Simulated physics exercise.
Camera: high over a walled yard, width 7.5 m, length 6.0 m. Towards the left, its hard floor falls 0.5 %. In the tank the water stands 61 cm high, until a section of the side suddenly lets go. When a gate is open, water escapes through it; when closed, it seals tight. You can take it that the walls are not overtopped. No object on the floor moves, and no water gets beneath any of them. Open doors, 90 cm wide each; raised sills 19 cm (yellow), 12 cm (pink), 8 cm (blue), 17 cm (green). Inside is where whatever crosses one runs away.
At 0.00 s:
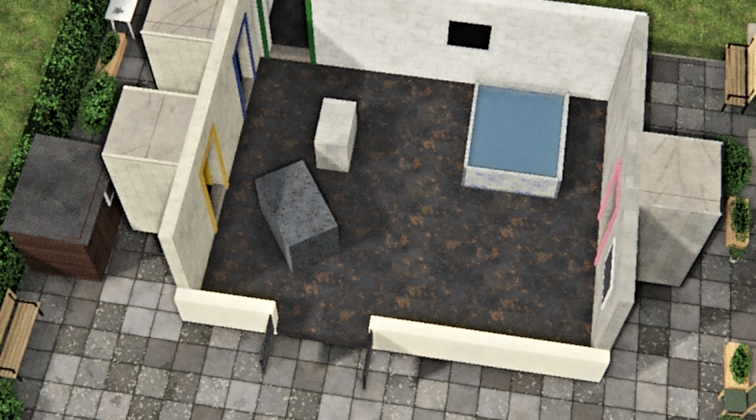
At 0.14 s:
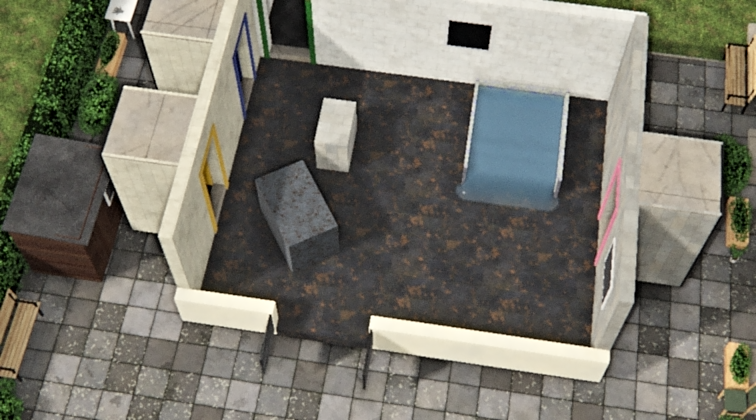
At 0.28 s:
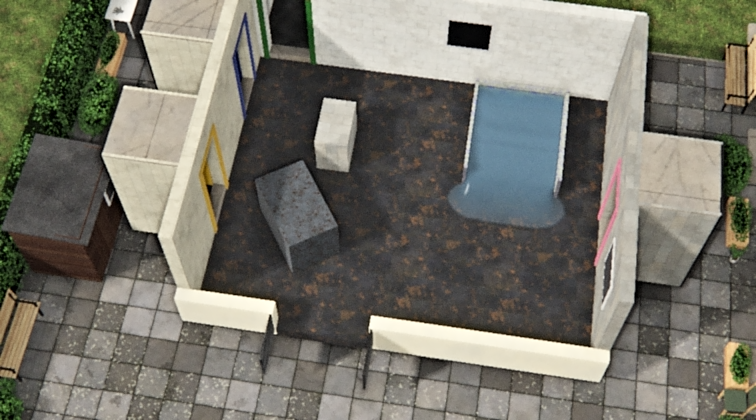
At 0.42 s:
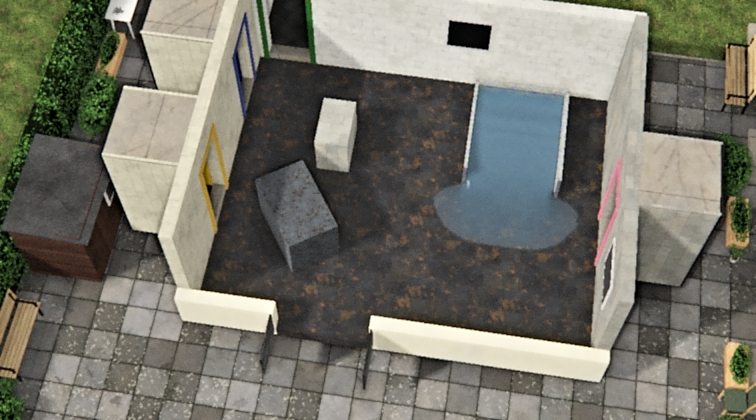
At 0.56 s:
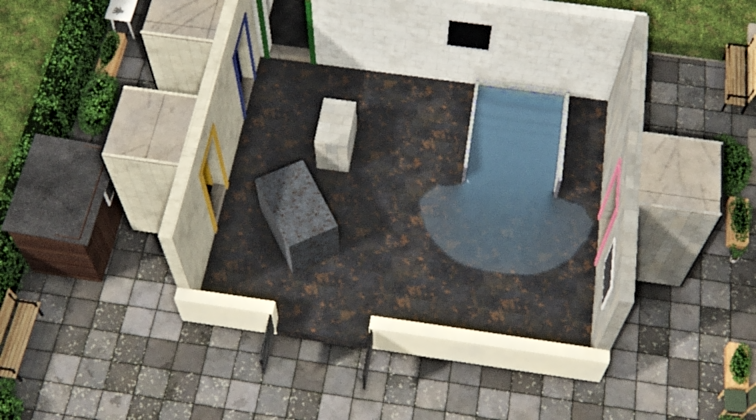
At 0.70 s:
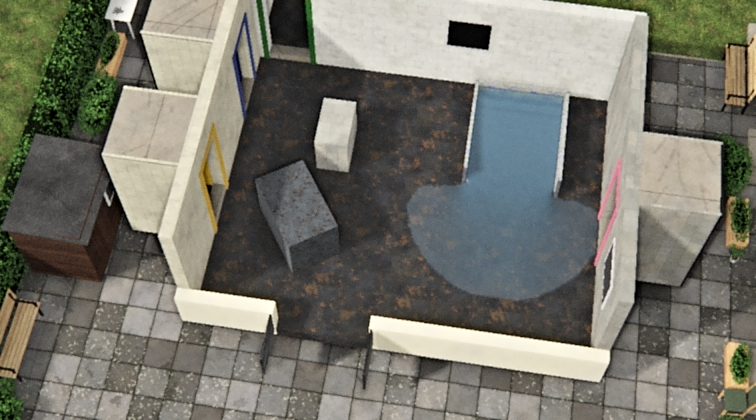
To begin with, a pale-walled tank of still blue water stands against the back wall of a dark-floored, walled yard, near two blocks. Its front side opens and water pours out toward the viewer, then spreads across the floor in a widening, rounded sheet while the blocks stay put.
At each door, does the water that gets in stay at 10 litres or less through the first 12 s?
Taking them in turn: At the yellow door, yes; at the pink door, yes; at the blue door, yes; at the green door, yes.
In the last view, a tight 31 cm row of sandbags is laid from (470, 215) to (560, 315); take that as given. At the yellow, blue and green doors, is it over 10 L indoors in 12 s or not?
In that case yellow gets no more than allowed, blue gets no more than allowed, green gets no more than allowed.
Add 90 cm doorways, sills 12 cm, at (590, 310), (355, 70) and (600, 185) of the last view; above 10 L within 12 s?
The first one exceeds it, the second one doesn't reach it, and the third one doesn't reach it.
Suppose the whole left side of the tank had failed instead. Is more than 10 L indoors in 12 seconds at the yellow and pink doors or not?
Yellow: Within the limit; pink: Within the limit.
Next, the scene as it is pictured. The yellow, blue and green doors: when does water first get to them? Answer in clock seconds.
Yellow: 4.5 s; blue: 6.5 s; green: 7.5 s.
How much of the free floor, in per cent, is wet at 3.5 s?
45 %.
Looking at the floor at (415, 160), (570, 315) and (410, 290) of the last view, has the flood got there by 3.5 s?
Point 1: Unreached; point 2: Reached; point 3: Reached.
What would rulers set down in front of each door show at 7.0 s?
You'd see yellow at 5 cm, pink at 7 cm, blue at 2 cm and green at 0 cm.
After 1.4 s water covers 35 % of the floor and is deepest (28 cm) near (478, 346); yellow door not reached, pink door 8 cm at the sill, 0 L in, blue door not reached, green door not reached.
After 2.2 s water covers 40 % of the floor and is deepest (40 cm) near (584, 362); yellow door not reached, pink door 7 cm at the sill, 0 L in, blue door not reached, green door not reached.
After 3.5 s water covers 45 % of the floor and is deepest (22 cm) near (574, 360); yellow door not reached, pink door 5 cm at the sill, 0 L in, blue door not reached, green door not reached.
After 7.0 s water covers 80 % of the floor and is deepest (14 cm) near (206, 307); yellow door 5 cm at the sill, 0 L in, pink door 7 cm at the sill, 0 L in, blue door 2 cm at the sill, 0 L in, green door not reached.
After 12.0 s water covers 95 % of the floor and is deepest (10 cm) near (292, 102); yellow door 6 cm at the sill, 0 L in, pink door 3 cm at the sill, 0 L in, blue door 7 cm at the sill, 1 L in, green door 8 cm at the sill, 0 L in.
